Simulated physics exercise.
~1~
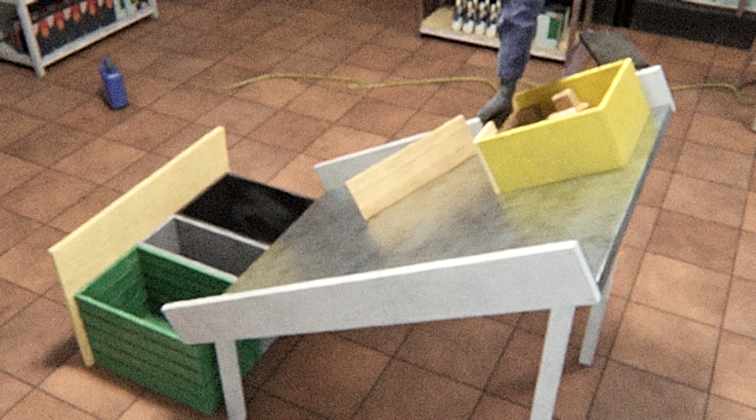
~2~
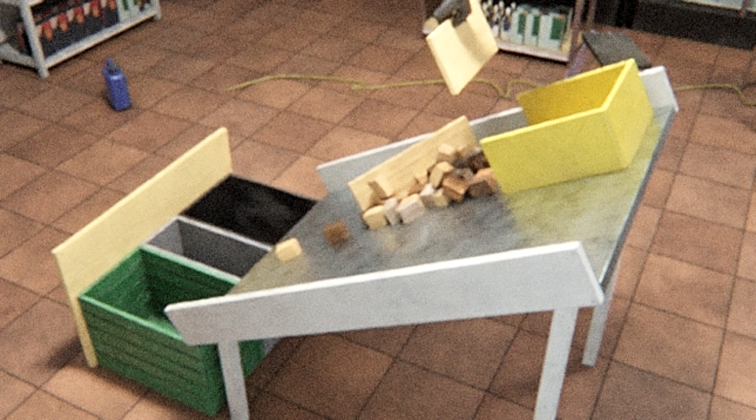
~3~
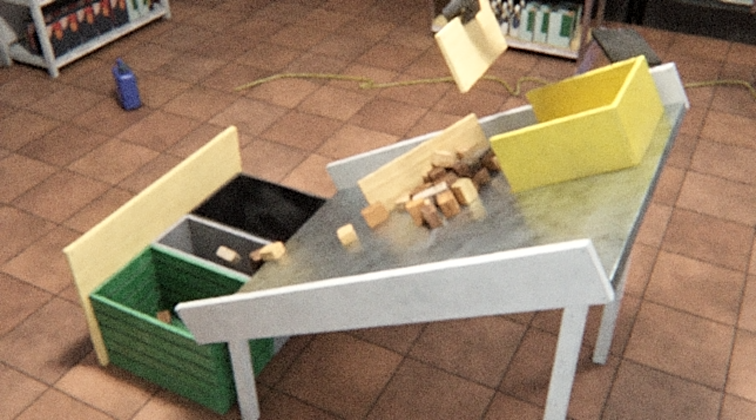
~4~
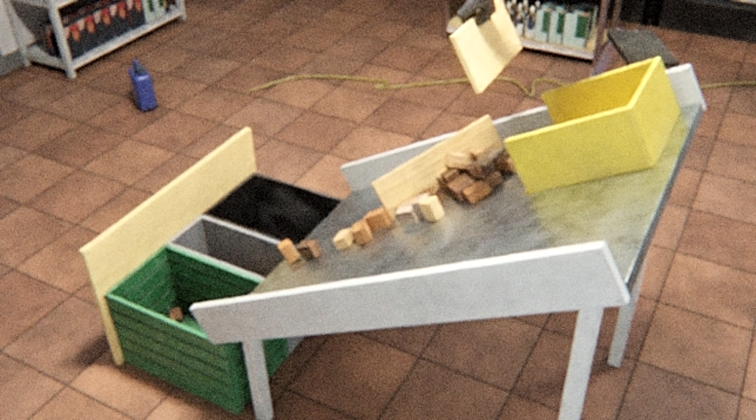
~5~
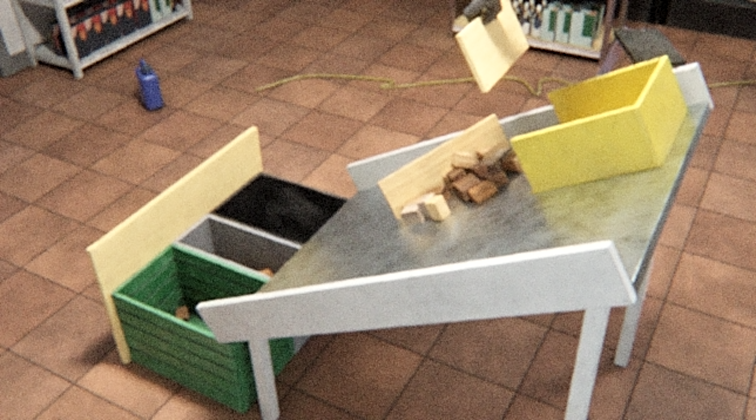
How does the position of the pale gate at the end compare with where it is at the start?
At the start the gate is down at the open left end of the yellow pen, and at the end it is held up in the air, tilted, above the far side of the table.
